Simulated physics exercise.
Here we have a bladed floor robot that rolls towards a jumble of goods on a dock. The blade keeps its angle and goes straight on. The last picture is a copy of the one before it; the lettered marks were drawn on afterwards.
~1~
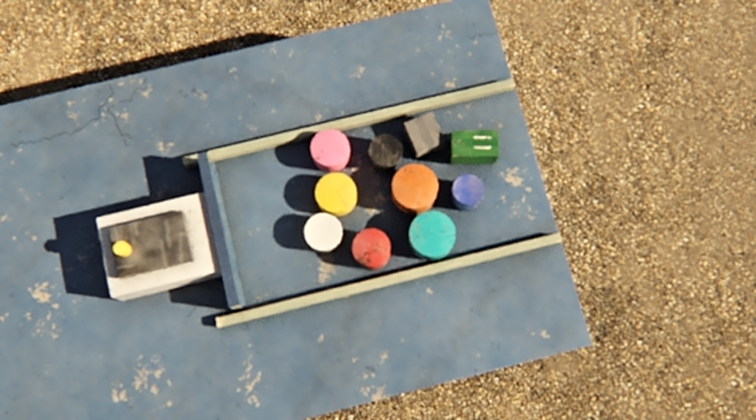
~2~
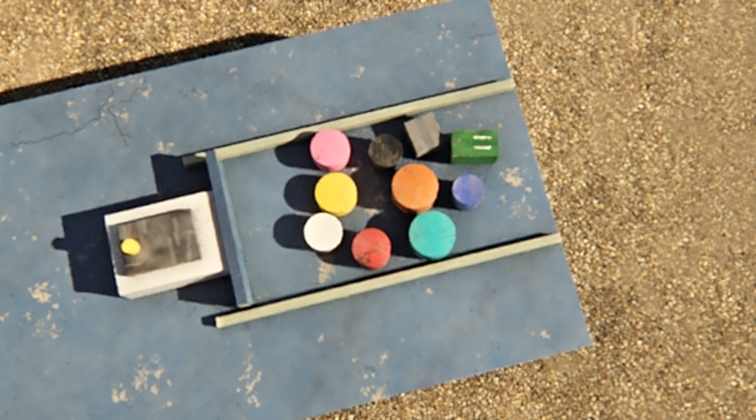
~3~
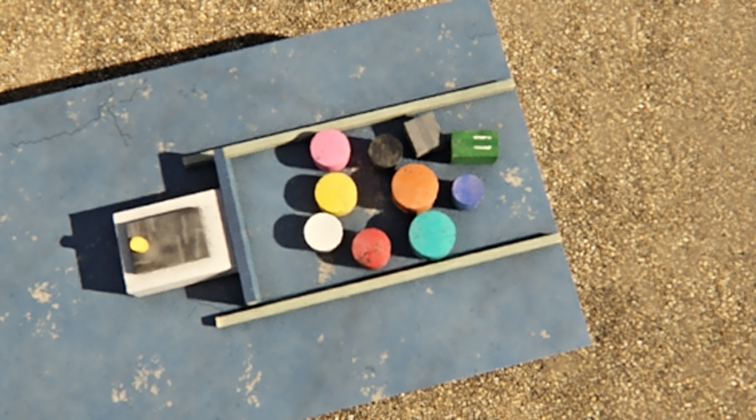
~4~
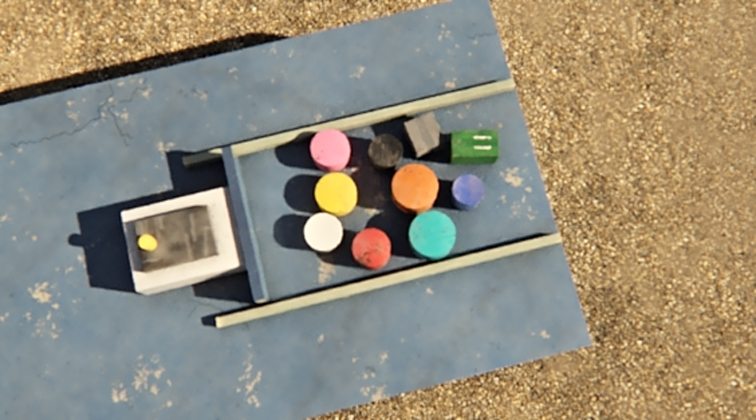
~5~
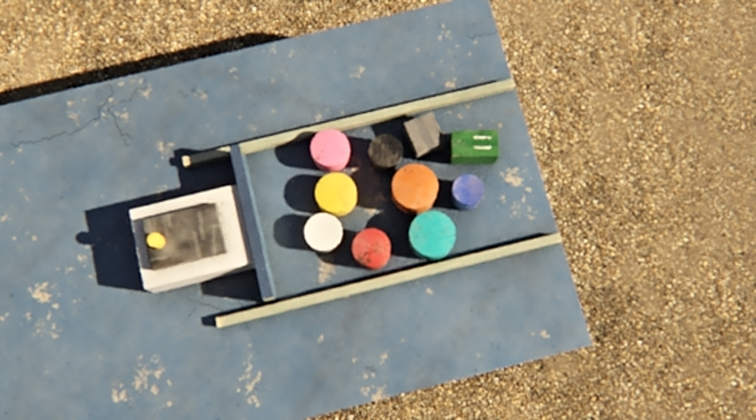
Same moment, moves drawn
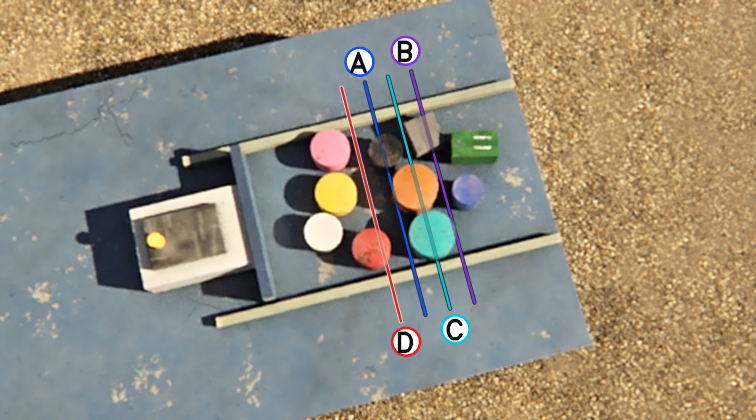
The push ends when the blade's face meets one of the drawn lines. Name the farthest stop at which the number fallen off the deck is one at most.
Stop at B.
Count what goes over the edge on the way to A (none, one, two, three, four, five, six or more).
In all, none.
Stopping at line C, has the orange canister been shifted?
By then, yes.
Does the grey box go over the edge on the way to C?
By then, no.
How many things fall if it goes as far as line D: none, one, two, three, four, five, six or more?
By then, none.
On the marked copy, A at (394, 195); B at (442, 183); C at (418, 189); D at (370, 201).
Taking B. A third of the way, robot (260, 218); red canister (379, 252); white pail (350, 227).
Two thirds of the way, robot (330, 201); green parcel (489, 147); blue pail (487, 193).
When it is over, robot (381, 188); blue pail (536, 186); green parcel (520, 140); none fallen.
As for the rest, A is within the limit but short; C is within the limit but short; D is within the limit but short.
